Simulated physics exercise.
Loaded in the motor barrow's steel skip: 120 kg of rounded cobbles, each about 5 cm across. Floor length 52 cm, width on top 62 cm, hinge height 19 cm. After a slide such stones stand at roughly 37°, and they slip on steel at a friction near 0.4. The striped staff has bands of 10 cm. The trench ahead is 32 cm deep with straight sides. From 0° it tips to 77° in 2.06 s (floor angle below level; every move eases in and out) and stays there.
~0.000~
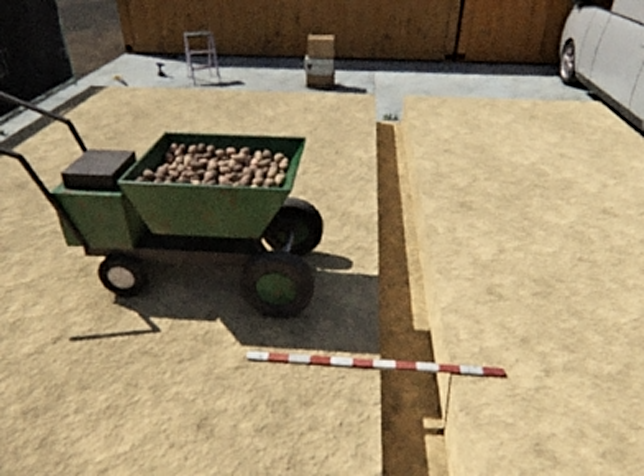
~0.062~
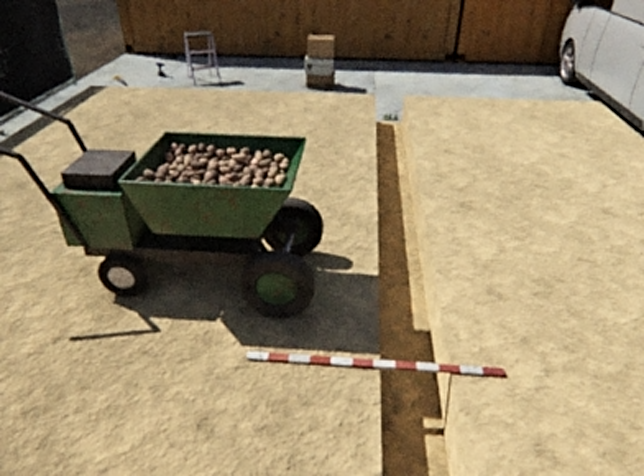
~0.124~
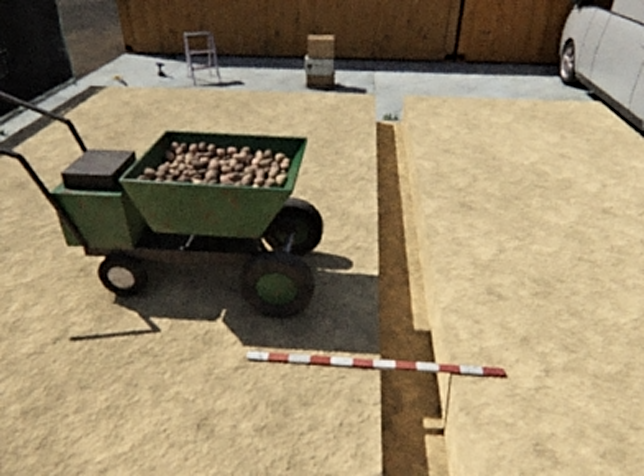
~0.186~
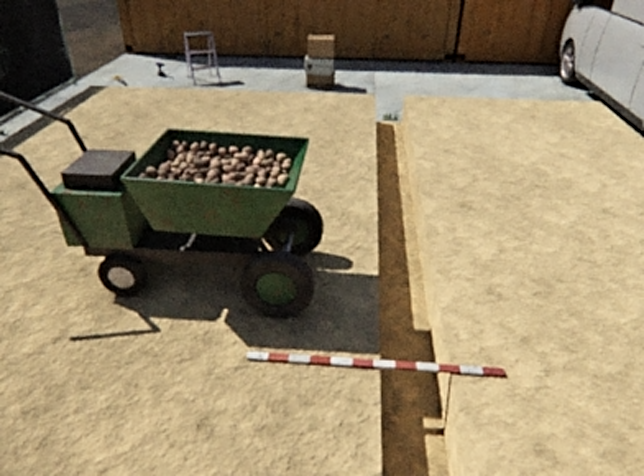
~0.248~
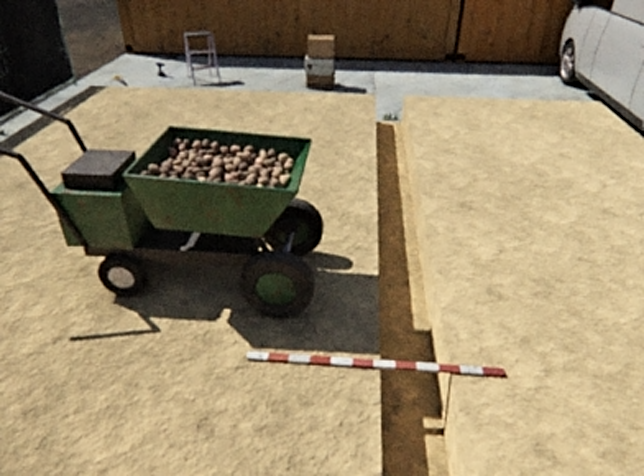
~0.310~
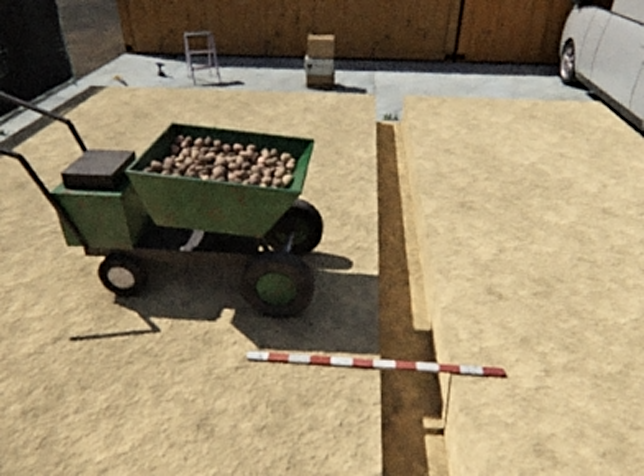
A green motor barrow with a skip full of brownish stones stands at the left of a sunlit sandy yard, seen from above by a still camera. A narrow trench runs ahead of it, crossed by a red-and-white striped staff, with a wooden fence, small stool, boxes and pale vehicle behind. The skip slowly tilts slightly toward the right, its back edge lifting while the wheels stay put.
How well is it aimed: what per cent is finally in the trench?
About 90 per cent.
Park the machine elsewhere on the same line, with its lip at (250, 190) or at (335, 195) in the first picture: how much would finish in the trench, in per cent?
Near 90 per cent from the first place, 40 from the second.
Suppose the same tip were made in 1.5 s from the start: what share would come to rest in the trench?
It would be near 85 per cent.
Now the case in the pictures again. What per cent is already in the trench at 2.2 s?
Some 50 per cent.
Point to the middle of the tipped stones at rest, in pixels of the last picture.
Near (411, 318).
After 1.5 s the floor is at 65°; 98 % in the skip, 2 % in the trench; the foremost stones are at (405, 263).
After 2.2 s the floor is at 77°; 42 % in the skip, 51 % in the trench, 7 % past the trench; the foremost stones are at (496, 286).
After 2.5 s the floor is at 77°; 19 % in the skip, 71 % in the trench, 10 % past the trench; the foremost stones are at (526, 296).
After 4.5 s the floor is at 77°; 0 % in the skip, 90 % in the trench, 10 % past the trench; the foremost stones are at (532, 304).
